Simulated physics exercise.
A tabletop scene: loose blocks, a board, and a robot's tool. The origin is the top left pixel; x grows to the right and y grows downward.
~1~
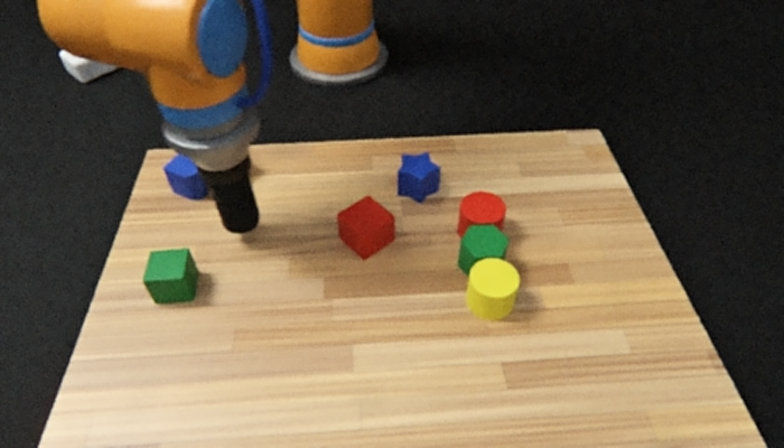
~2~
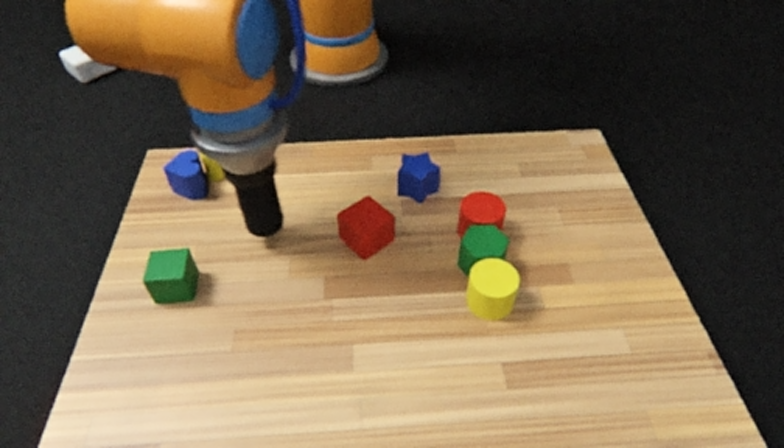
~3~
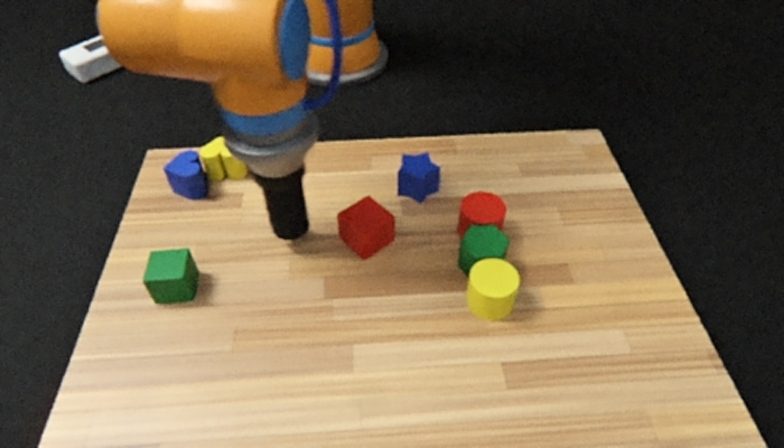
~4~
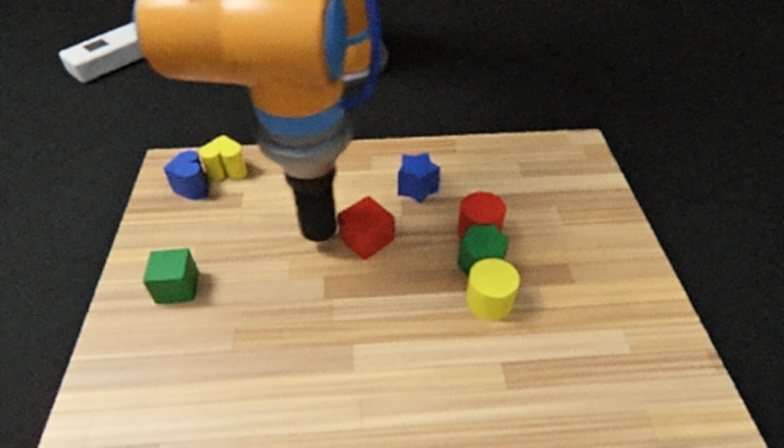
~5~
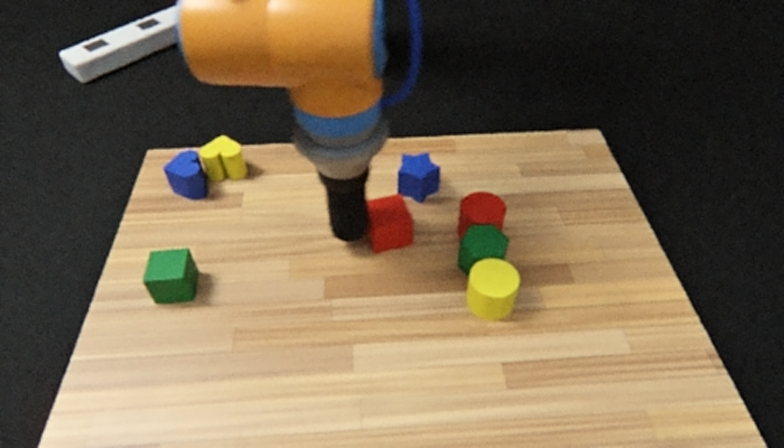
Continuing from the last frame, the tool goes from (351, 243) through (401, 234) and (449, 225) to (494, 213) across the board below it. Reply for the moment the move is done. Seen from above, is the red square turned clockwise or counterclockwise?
Clockwise rotation.
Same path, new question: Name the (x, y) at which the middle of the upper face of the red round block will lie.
It should be at about (582, 207).
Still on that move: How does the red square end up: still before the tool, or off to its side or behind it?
As far as I can tell, the red square is still leading the way in front of the tool.
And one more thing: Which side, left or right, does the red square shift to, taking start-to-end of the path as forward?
It slides rightward.
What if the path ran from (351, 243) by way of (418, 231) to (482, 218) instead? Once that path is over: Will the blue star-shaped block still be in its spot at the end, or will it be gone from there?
Still in place.
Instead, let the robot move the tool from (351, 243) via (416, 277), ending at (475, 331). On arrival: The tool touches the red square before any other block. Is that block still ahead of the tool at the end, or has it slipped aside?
I'm fairly sure the red square slides away from the front of the tool at some point.
The first path, step by step. One third of the way, tool (401, 220); red square (439, 202); red round block (487, 206).
Two thirds of the way, tool (451, 211); red square (492, 197), turned 20° clockwise; red round block (536, 205).
At the end, tool (497, 199); red square (540, 190), turned 35° clockwise; red round block (582, 207); green hexagon unmoved.
